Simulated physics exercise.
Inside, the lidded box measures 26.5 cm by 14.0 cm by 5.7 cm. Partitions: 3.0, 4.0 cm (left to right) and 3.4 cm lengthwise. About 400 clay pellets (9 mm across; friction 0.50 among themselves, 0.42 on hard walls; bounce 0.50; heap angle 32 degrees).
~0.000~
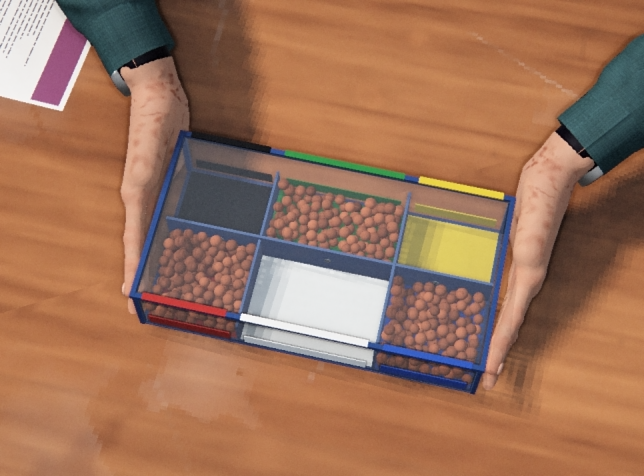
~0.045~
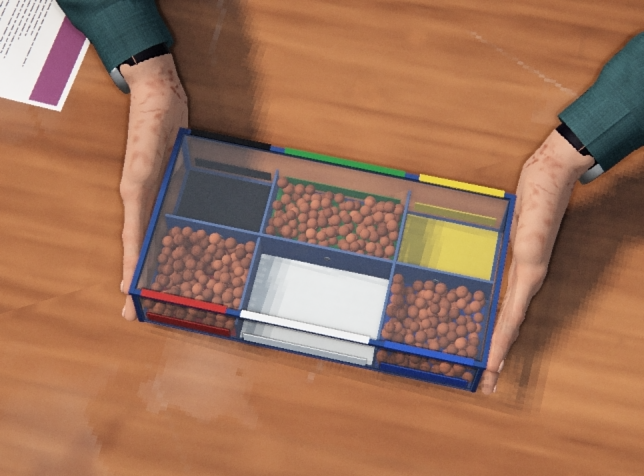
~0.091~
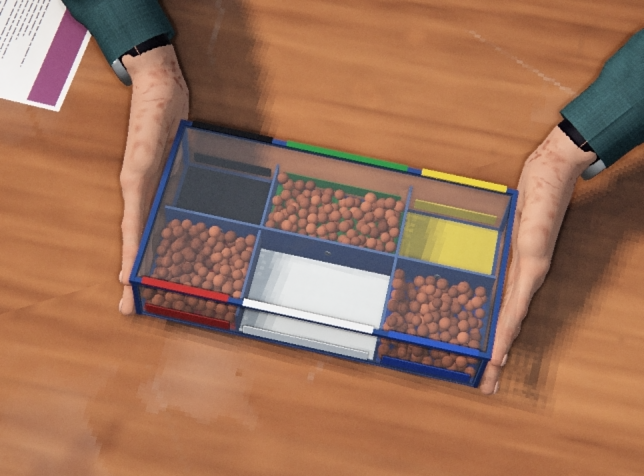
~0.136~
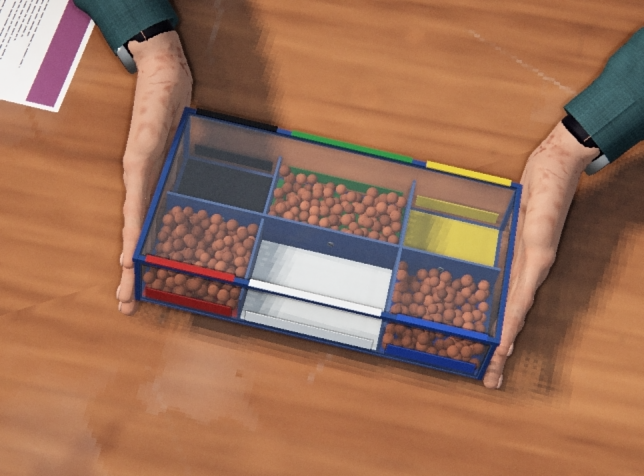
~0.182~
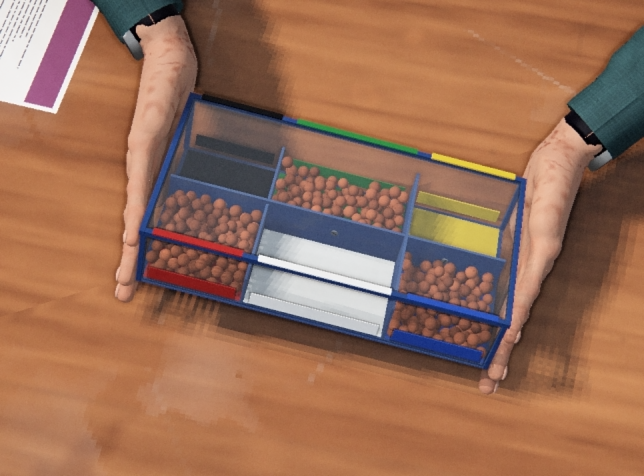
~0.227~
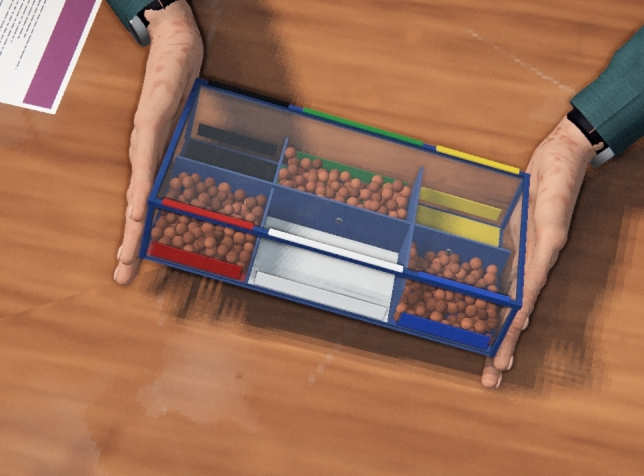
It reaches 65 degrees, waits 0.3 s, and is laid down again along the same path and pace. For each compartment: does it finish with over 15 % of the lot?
Red yes, blue yes, green yes, yellow no, white no, black no.
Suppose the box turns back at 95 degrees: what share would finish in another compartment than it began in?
Some 55 per cent.
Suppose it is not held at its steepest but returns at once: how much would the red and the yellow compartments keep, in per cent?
Red 25, yellow 5.
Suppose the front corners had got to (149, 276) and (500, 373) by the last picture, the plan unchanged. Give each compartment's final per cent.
Red 30, blue 35, green 30, yellow 0, white 5, black 0.
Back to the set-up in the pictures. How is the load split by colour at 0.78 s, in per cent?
Red 30, blue 30, green 35, yellow 5, white 0, black 5.
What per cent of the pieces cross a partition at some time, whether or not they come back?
About 15 per cent.
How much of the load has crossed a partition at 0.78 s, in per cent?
Roughly 10 per cent.
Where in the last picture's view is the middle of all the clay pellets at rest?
At about (331, 270).
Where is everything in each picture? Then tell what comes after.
Box tilt 0 degrees, front corners at (136, 293) and (480, 366); red 35 %, blue 30 %, green 30 %, in the first frame.
Box tilt 1 degrees, front corners at (135, 290) and (482, 363), in the second frame.
Box tilt 5 degrees, front corners at (136, 278) and (486, 354), lowest corner right back, in the third frame.
Box tilt 11 degrees, front corners at (139, 257) and (495, 340), lowest corner right back, in the fourth frame.
Box tilt 18 degrees, front corners at (146, 230) and (505, 322), lowest corner right back, in the fifth frame.
Box tilt 24 degrees, front corners at (155, 200) and (516, 303), lowest corner right back; red 35 %, blue 30 %, green 30 %. The box's pace is about 145 degrees a second, in the sixth frame.
After 0.78 s, tilt 65 degrees; red 30 %, blue 30 %, green 35 %, yellow 5 %, black 5 %.
After 1.14 s, tilt 35 degrees; red 25 %, blue 30 %, green 35 %, yellow 5 %, black 5 %.
After 1.60 s, tilt 0 degrees; red 25 %, blue 30 %, green 35 %, yellow 5 %, black 5 %.
At rest (2.0 s), red 25 %, blue 30 %, green 35 %, yellow 5 %, white 0 %, black 5 %.
